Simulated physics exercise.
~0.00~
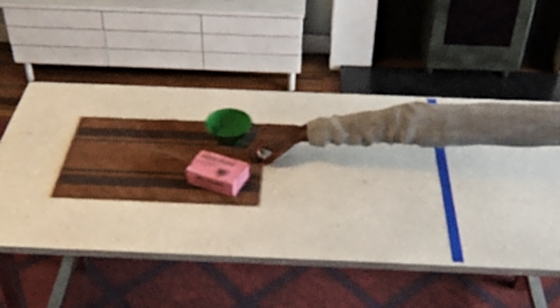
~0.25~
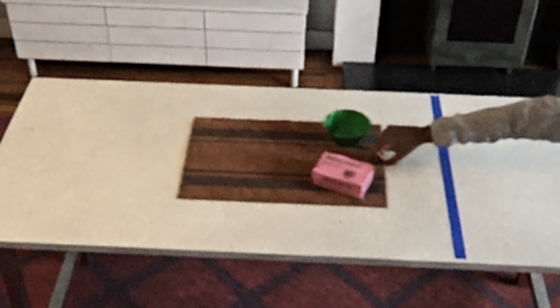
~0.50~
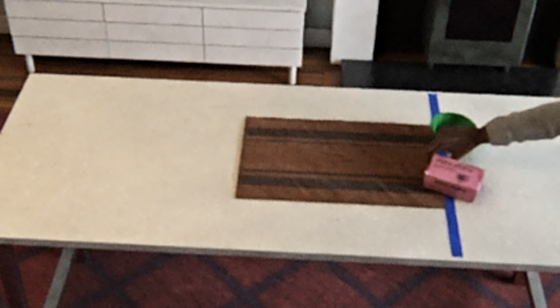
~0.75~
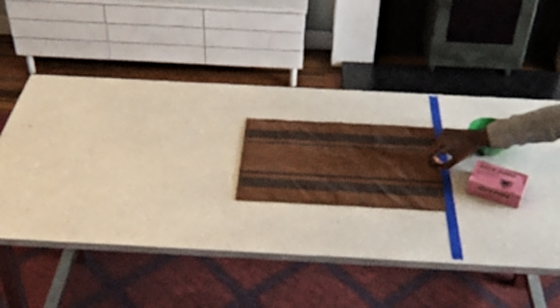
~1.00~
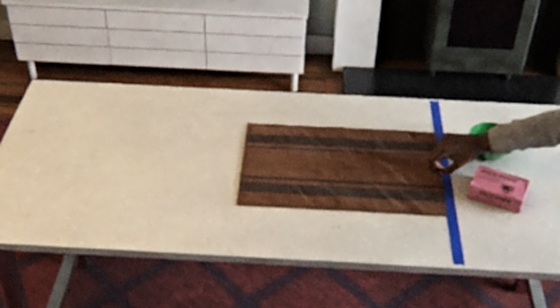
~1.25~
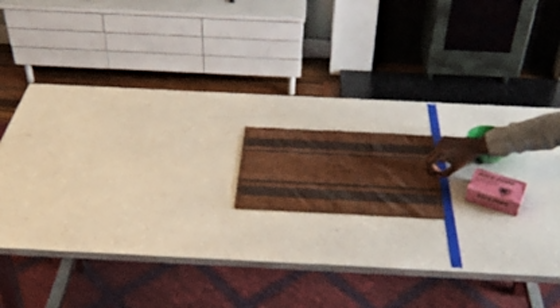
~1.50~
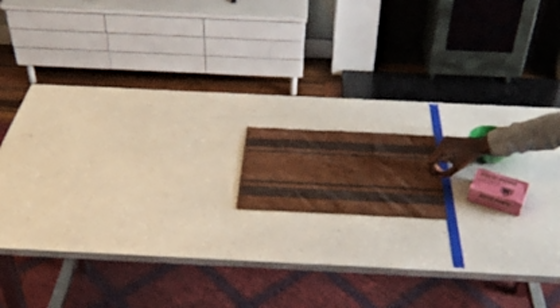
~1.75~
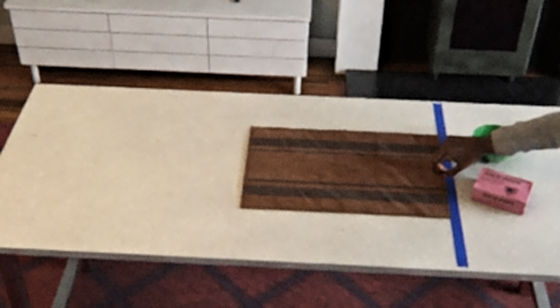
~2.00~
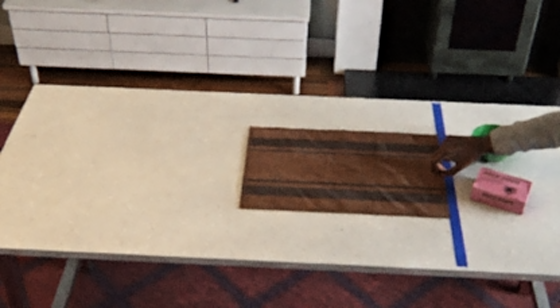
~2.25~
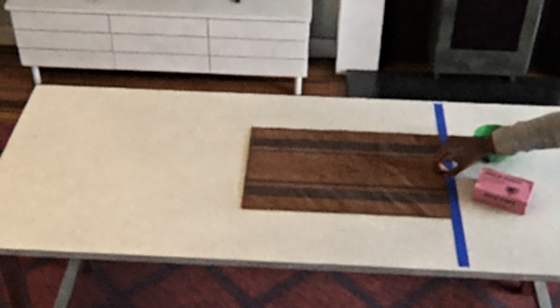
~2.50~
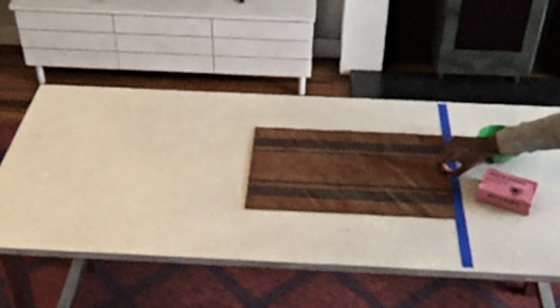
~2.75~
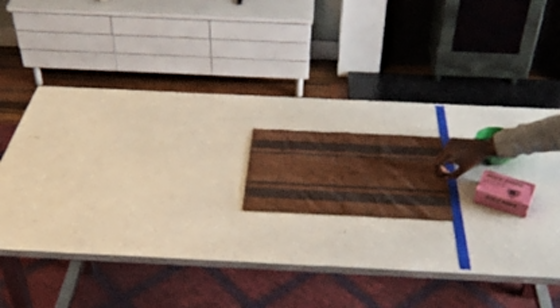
A brown place mat carrying a pink packet and a green bowl was pulled rightward along a table by a hand until its edge reached the blue tape and stopped, while the packet and bowl slid off the front and came to rest beyond it.
